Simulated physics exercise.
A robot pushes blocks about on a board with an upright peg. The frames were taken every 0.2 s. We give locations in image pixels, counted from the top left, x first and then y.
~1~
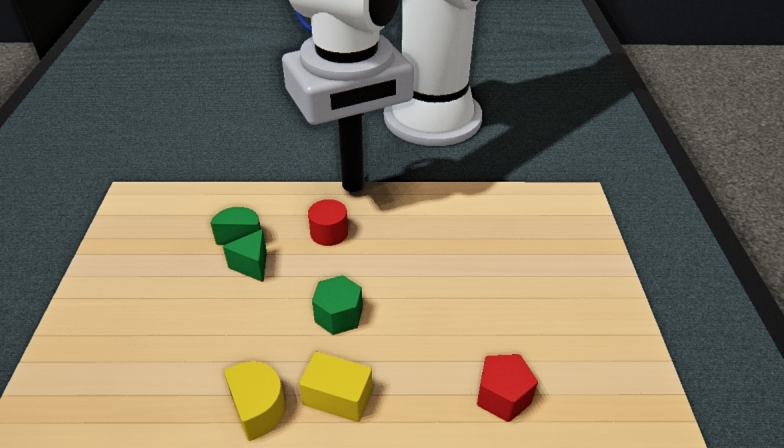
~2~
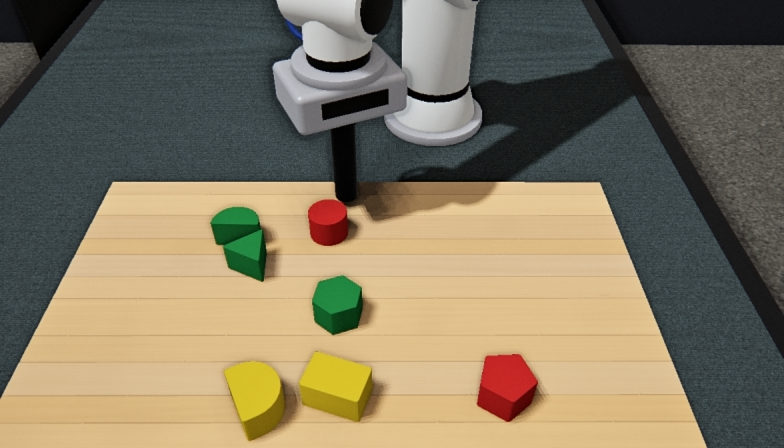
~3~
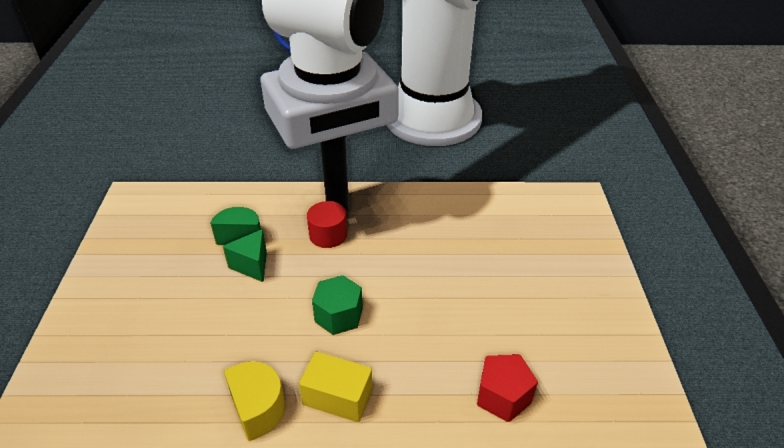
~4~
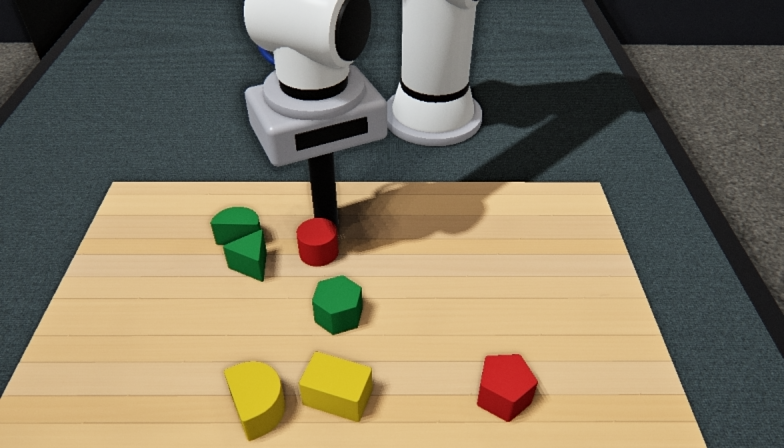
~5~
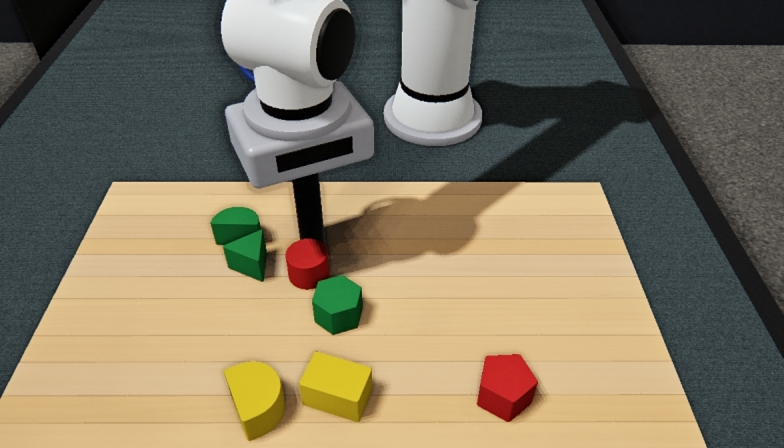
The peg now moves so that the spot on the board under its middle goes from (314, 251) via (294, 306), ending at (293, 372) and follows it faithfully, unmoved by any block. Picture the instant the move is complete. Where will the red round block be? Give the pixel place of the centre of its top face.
I predict (298, 384).
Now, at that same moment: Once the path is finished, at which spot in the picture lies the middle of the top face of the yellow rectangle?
Final place: (356, 402).
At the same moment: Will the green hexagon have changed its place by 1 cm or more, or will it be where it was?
The block in question is displaced by the end.
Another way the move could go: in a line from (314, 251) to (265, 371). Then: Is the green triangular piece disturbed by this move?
In the end it has not been moved.
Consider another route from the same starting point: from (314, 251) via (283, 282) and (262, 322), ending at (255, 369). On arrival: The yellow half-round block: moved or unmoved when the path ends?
At the end of the path, it will still be in place.
The first path, step by step. One third of the way, peg at (298, 280); red round block at (296, 291); green hexagon at (342, 301), turned 30° anticlockwise.
Two thirds of the way, peg at (290, 320); red round block at (294, 334); green hexagon at (343, 303), turned 35° anticlockwise.
At the end, peg at (292, 365); yellow half-round block at (245, 397), turned 25° clockwise; red round block at (298, 384); yellow rectangle at (356, 402), turned 40° anticlockwise; green hexagon at (343, 303), turned 35° anticlockwise.
